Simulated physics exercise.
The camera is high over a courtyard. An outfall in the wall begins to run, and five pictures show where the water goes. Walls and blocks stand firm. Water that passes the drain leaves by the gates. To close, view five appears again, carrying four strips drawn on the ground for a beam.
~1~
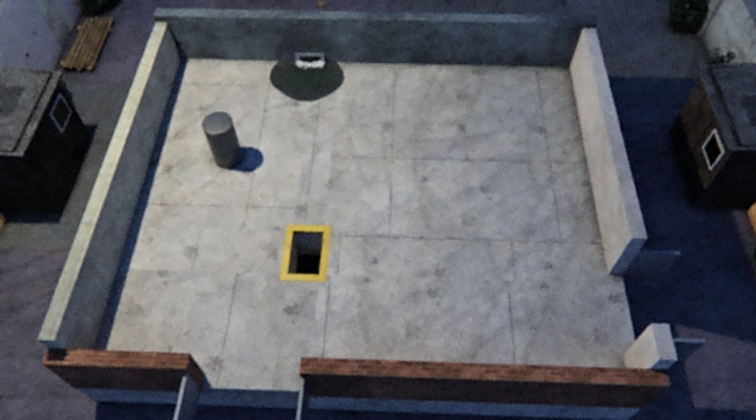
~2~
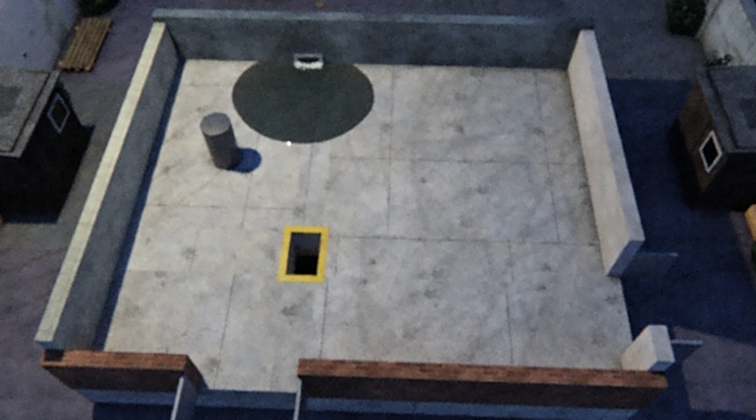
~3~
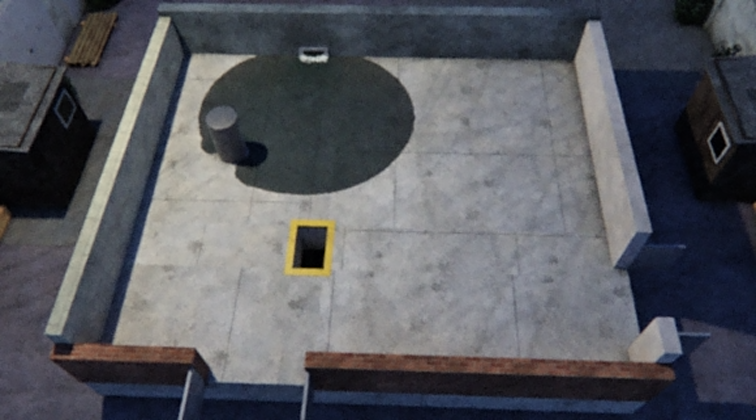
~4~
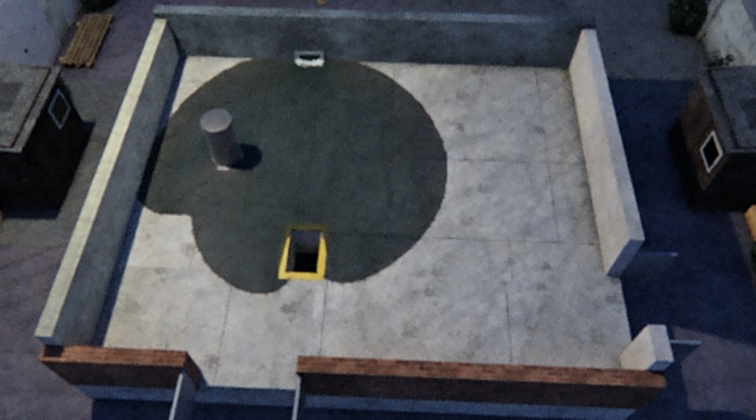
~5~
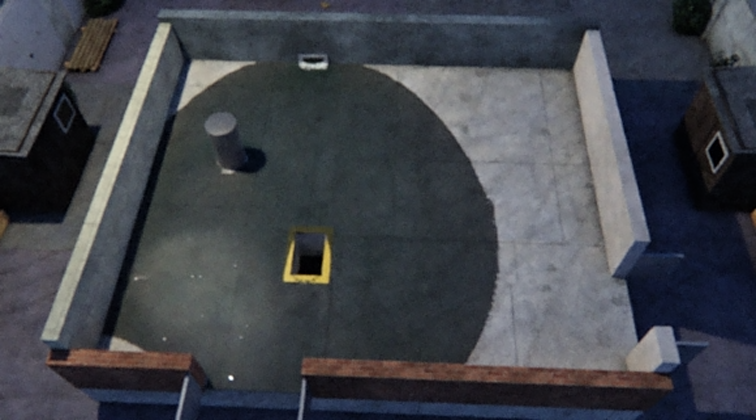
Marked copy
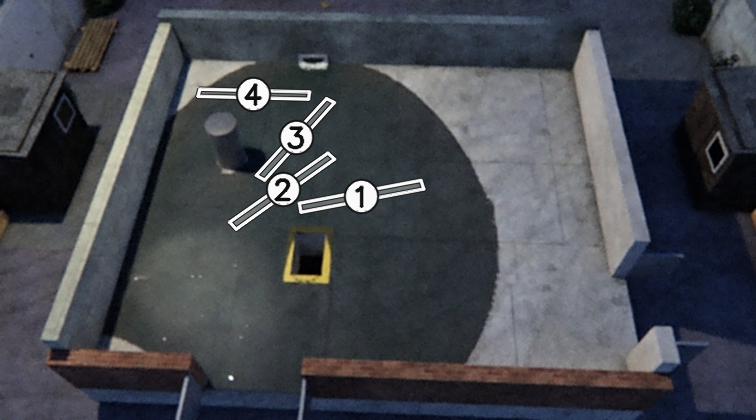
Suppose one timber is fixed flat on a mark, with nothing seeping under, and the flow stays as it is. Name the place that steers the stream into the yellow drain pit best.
I would pick spot 4.
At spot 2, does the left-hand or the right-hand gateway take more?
The left gate.
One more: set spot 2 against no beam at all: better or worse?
It is worse.
On the marked copy, 1 from (300, 207) to (422, 184); 2 from (232, 225) to (331, 156); 3 from (260, 177) to (330, 100); 4 from (198, 92) to (309, 95).
With 1, about 6 % of the stream runs into the yellow drain pit, about 90 % out by the gates.
With 2, about 6 % of the stream runs into the yellow drain pit, about 92 % out by the gates.
With 3, about 8 % of the stream runs into the yellow drain pit, about 89 % out by the gates.
With 4, about 14 % of the stream runs into the yellow drain pit, about 84 % out by the gates.
